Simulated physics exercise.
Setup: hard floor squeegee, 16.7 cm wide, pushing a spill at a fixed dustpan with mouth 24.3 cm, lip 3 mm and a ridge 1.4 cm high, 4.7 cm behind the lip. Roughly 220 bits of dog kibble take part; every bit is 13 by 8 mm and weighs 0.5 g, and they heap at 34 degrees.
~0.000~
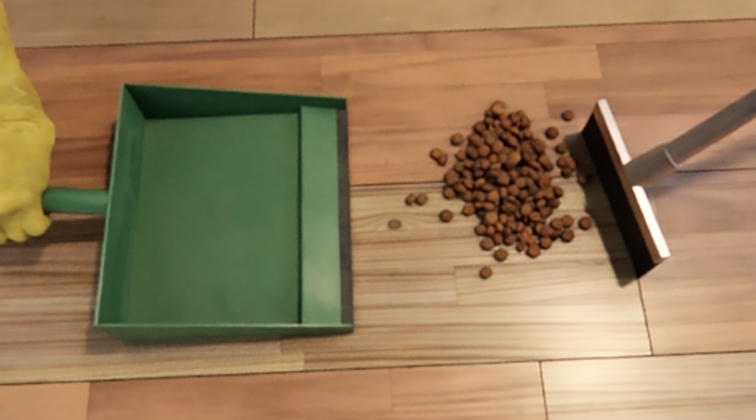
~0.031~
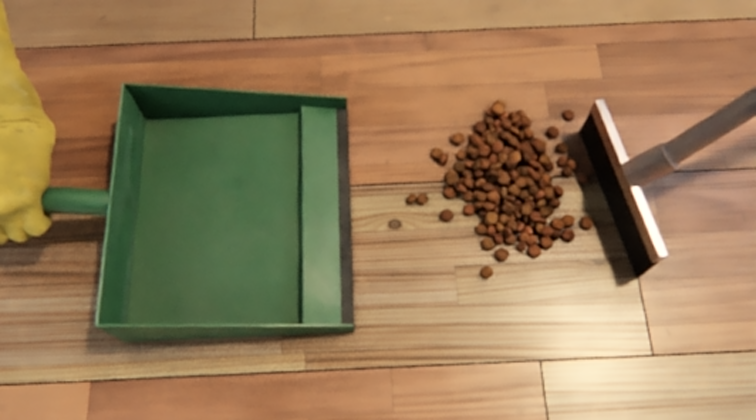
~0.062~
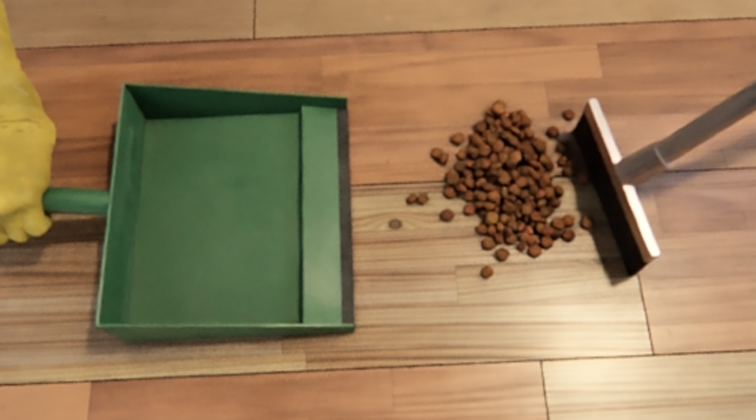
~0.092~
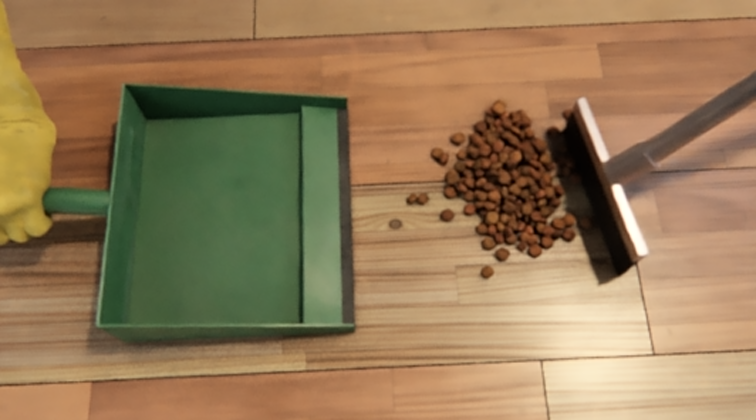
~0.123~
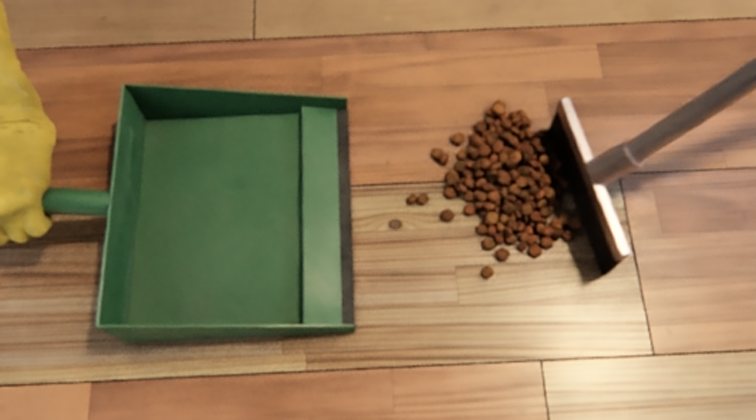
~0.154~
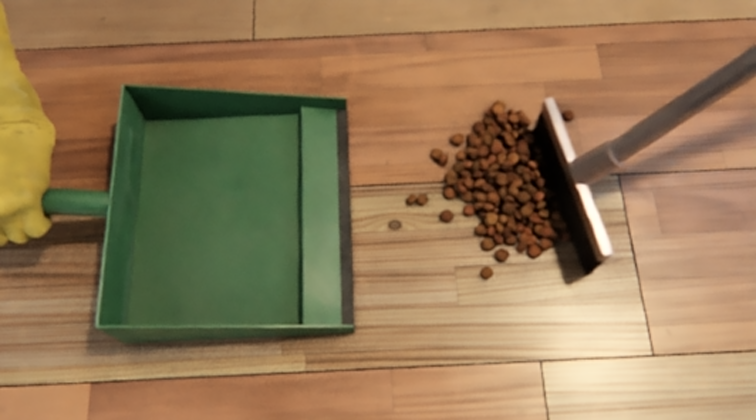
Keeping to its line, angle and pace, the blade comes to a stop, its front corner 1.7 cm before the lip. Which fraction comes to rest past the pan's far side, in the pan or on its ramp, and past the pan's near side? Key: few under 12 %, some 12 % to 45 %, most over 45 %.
Far side = few, pan = some, near side = few.
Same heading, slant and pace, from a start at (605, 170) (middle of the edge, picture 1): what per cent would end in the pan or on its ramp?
Something close to 25 percent.
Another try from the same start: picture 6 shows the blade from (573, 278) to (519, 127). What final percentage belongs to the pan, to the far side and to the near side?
You'd see pan at 35, far at 5 and near at 5.
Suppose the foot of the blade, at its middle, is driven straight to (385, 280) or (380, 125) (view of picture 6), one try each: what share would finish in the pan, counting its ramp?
Roughly 25 per cent for the first try and 10 per cent for the second.
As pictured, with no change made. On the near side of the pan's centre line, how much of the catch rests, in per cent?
Roughly 20 in a hundred.
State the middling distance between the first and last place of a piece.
16 cm or thereabouts.
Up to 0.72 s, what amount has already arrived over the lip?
Over the lip by then: Approx. 30 %.
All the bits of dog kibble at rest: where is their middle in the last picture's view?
Near (359, 189).
After 0.34 s, middle of the blade 12 cm from the lip; 0 % over the lip, far side 0 %, near side 0 %.
After 0.47 s, middle of the blade 6 cm from the lip; 0 % over the lip, far side 5 %, near side 0 %.
After 0.72 s, middle of the blade 3 cm from the lip; 30 % over the lip, far side 5 %, near side 0 %.
By 1.2 s all is still; far side 5 %, pan 30 %, near side 0 %, in front of the lip or behind the blade 65 %.
